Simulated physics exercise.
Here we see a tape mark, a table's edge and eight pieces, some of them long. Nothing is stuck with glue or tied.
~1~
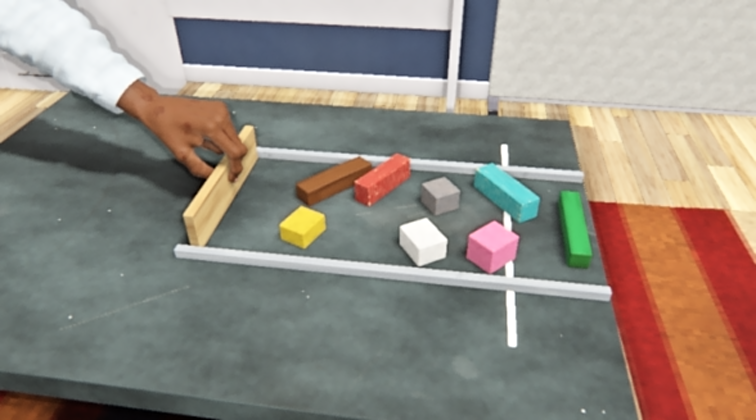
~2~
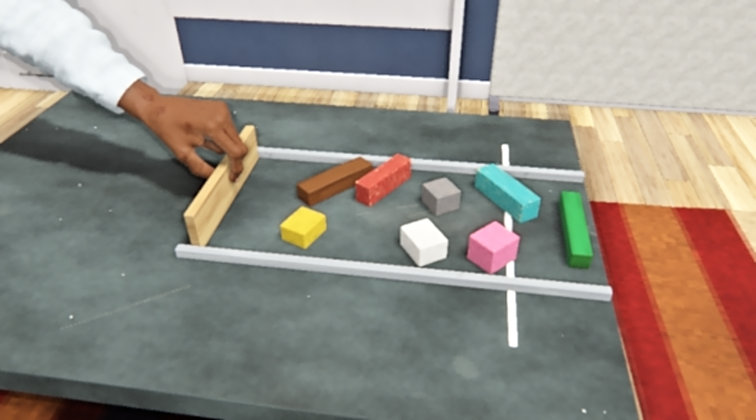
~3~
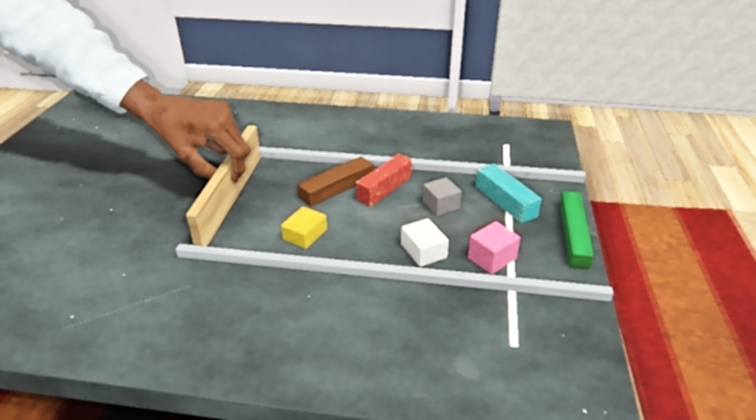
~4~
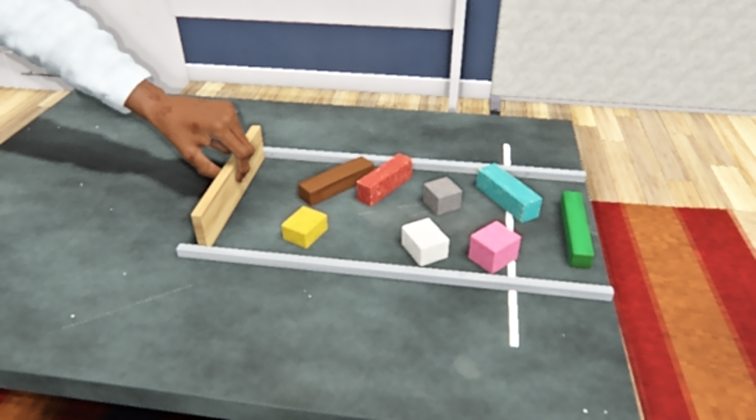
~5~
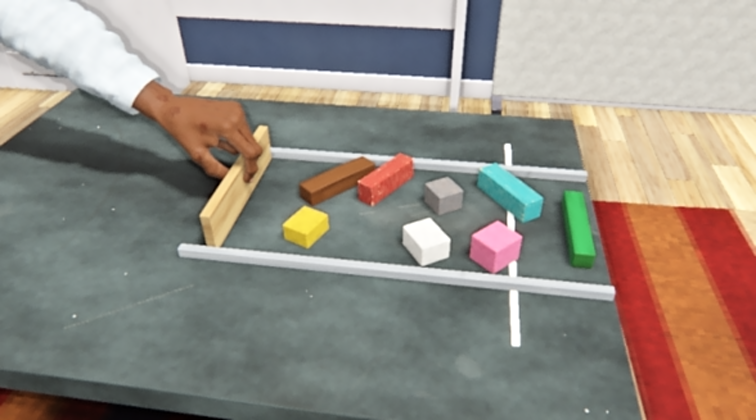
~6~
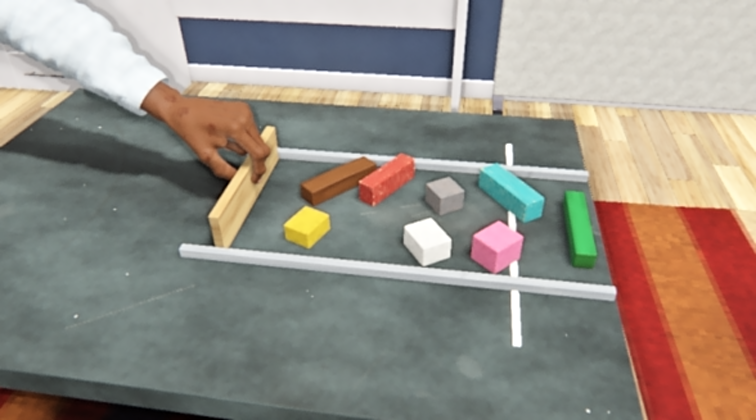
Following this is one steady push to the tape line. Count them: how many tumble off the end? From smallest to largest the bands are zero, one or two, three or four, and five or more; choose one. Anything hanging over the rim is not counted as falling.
The right band is one or two.
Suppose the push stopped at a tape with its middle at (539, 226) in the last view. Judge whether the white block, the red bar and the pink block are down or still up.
This time the white block does not drop; after it, the red bar does not drop; finally, the pink block drops.
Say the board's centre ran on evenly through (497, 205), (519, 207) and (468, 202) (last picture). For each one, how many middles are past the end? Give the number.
Respectively, 1, 1 and 0.
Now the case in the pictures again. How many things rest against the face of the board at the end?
The count is 2.
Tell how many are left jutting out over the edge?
It would come to 2.
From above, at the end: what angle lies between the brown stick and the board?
About 0°.
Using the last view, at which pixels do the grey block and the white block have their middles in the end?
You'll find the grey block at roughly (571, 212) and the white block at roughly (562, 263).
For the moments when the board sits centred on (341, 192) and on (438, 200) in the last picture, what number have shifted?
So far 3, and 7 at the second.
Soon after, none off yet; green stick at rest near (578, 228); turquoise bar at rest near (510, 192); pink block at rest near (497, 247).
After that, none off yet; green stick moving near (588, 229); turquoise bar displaced a little near (546, 192); pink block displaced about its own width near (555, 256).
In the end, the number that fall off is one or two; gone, green stick.
